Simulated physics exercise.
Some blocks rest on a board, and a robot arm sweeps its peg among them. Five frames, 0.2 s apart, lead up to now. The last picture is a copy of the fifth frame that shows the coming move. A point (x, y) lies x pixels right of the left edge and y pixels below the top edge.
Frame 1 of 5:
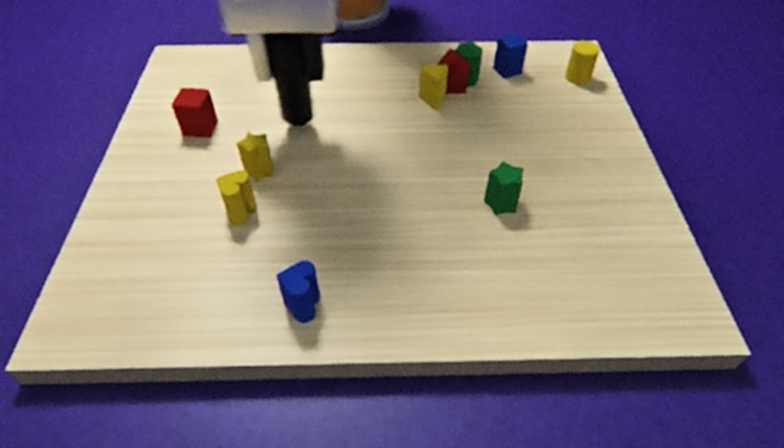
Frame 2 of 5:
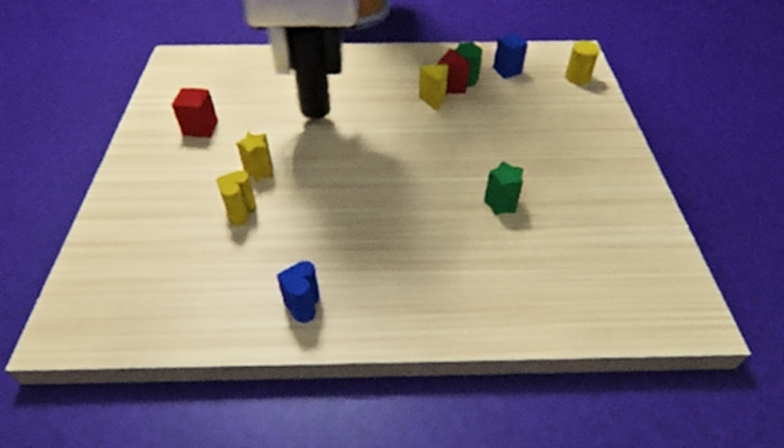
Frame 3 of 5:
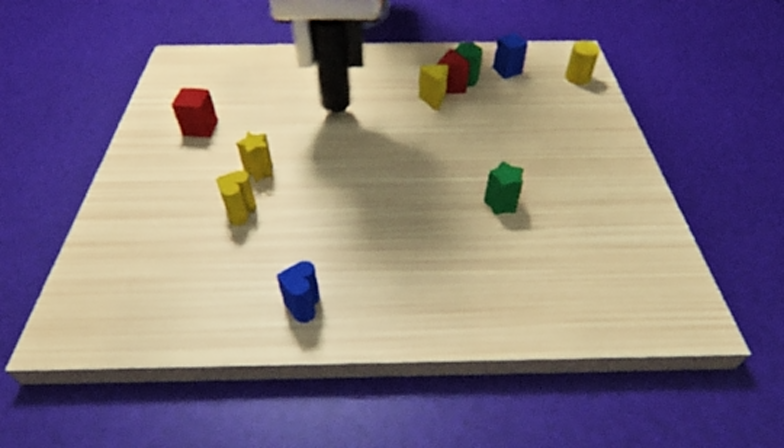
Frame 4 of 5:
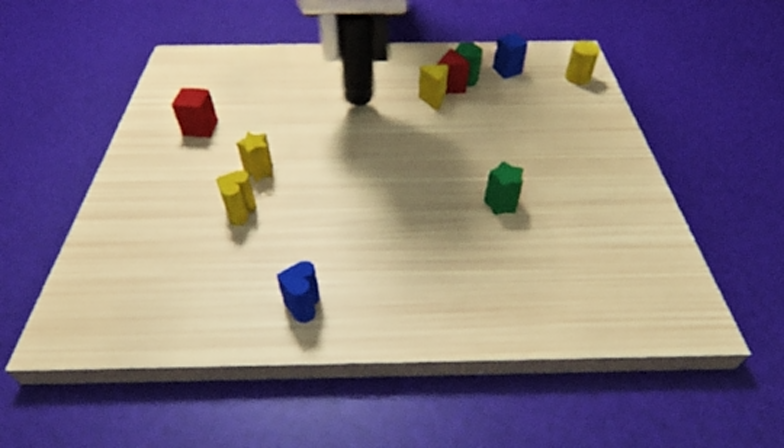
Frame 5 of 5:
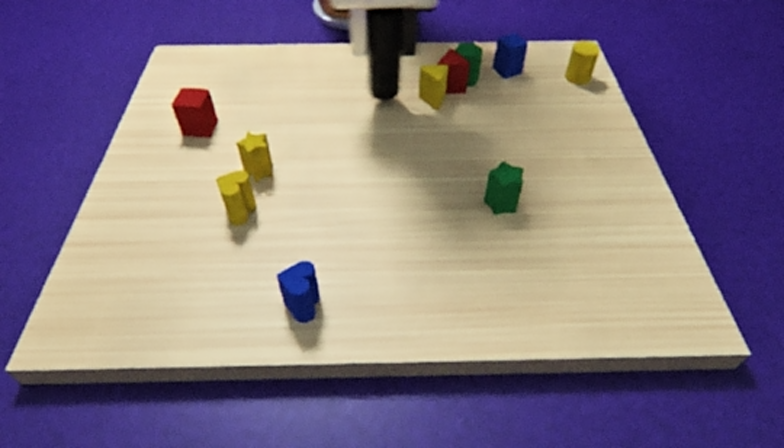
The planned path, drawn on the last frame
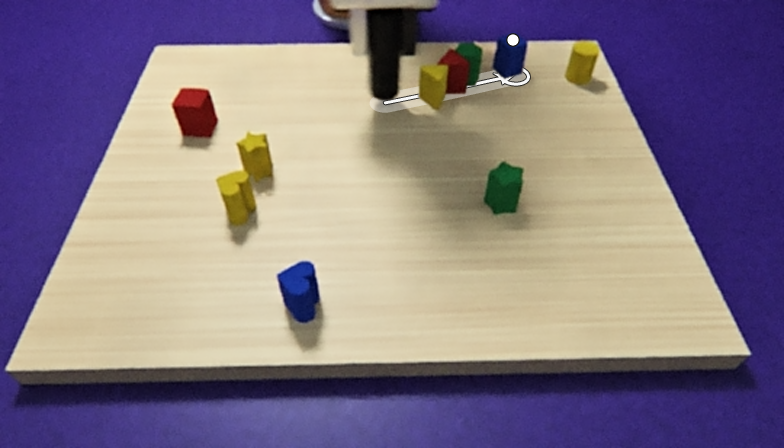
A robot arm's black peg moved steadily right across the back of a wooden board, nearing a small cluster of yellow, red and green blocks, while all the scattered colored blocks stayed still.
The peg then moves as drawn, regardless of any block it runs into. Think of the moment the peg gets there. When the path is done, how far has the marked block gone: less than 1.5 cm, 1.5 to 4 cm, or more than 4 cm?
The best fit is 1.5 to 4 cm.
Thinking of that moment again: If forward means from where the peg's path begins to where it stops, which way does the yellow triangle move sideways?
It's pushed right.
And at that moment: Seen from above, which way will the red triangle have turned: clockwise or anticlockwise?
Prediction: Counterclockwise.
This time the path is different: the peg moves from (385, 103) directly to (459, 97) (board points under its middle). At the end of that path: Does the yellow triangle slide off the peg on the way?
No, I don't think so.
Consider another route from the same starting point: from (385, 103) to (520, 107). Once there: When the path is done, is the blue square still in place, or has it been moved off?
The result: It stays put.
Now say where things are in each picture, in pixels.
In the first frame, lower end of the peg at (298, 117), tops of blocks, yellow triangle at (436, 70), red triangle at (452, 58), green hexagon at (469, 49), blue square at (513, 40).
In the second frame, peg at (316, 110), blocks as before.
In the third frame, peg at (336, 103), blocks as before.
In the fourth frame, peg at (359, 97), blocks as before.
In the fifth frame, peg at (385, 92), yellow triangle at (436, 70), red triangle at (452, 58), green hexagon at (469, 49), blue square at (513, 40).
The drawn path runs in a line from (385, 103) to (514, 75); the dot is on the blue square.
On the path given first. One third of the way, peg at (432, 83); yellow triangle at (456, 71), turned 50° clockwise; red triangle at (465, 55), turned 15° anticlockwise; green hexagon at (477, 45).
Two thirds of the way, peg at (476, 73); yellow triangle at (469, 73), turned 90° clockwise; red triangle at (502, 50), turned 55° anticlockwise; green hexagon at (487, 38), turned 60° anticlockwise; blue square at (520, 38), turned 10° anticlockwise.
At the end, peg at (516, 65); yellow triangle at (469, 73), turned 90° clockwise; red triangle at (545, 44), turned 50° anticlockwise; green hexagon at (494, 33), turned 110° anticlockwise; blue square at (535, 32), turned 55° anticlockwise.
